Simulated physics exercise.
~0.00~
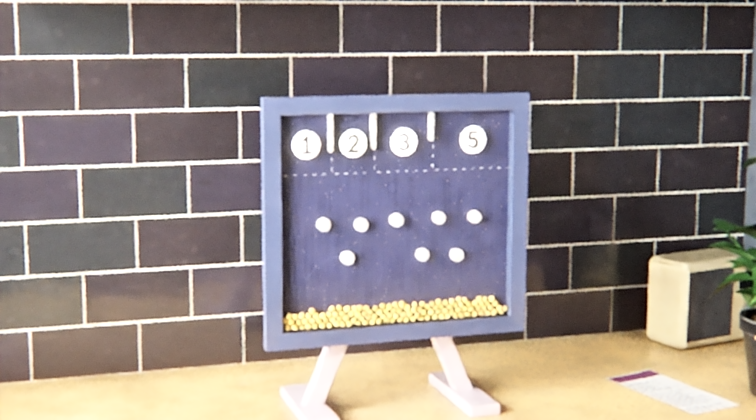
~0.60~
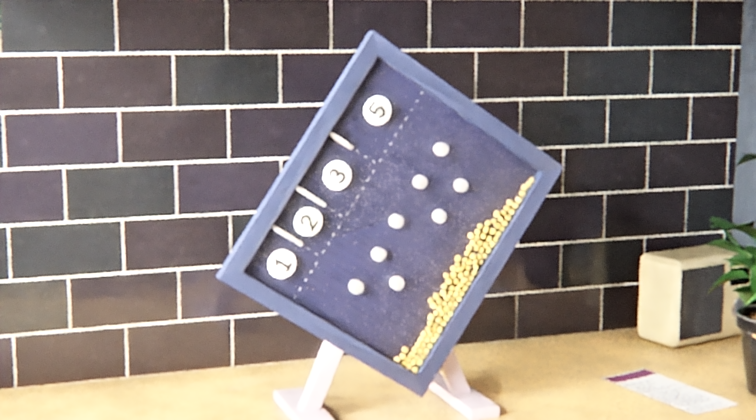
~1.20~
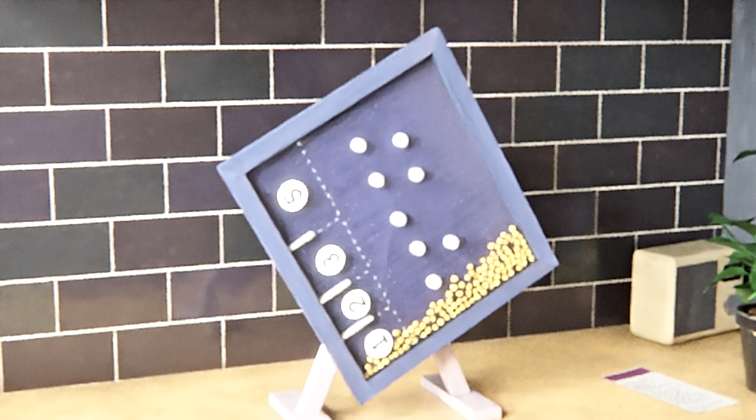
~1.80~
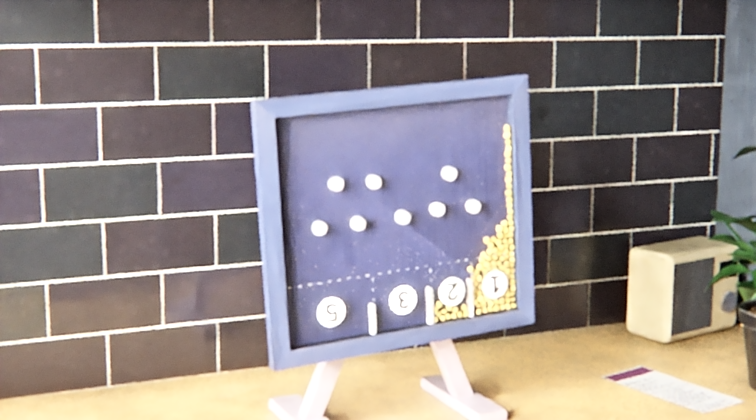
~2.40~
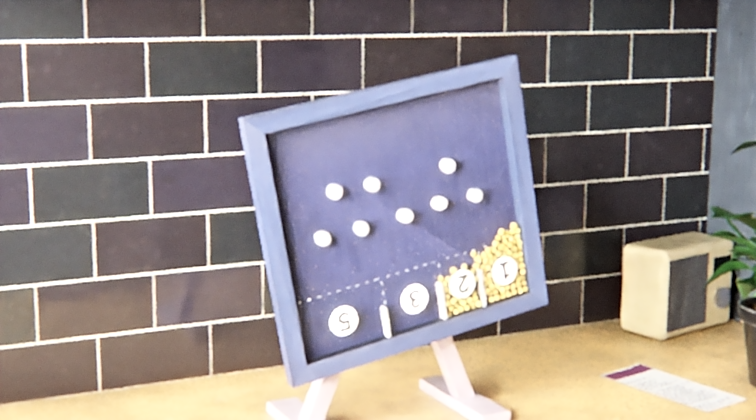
A square blue shadow box stands on pale pink legs on a tan counter before a dark brick-tiled wall, seen nearly front-on, with a beige box and a green plant at right. Numbered white discs line its top, white pegs dot the middle, and yellow beans lie along the bottom. The box turns anticlockwise, and the beans slide into the lower right as the numbers swing down the left side. Nearly upside down, it has beans heaped at right, a thin column clinging above. It ends slightly tilted, the beans filling pockets one and two, the others empty.
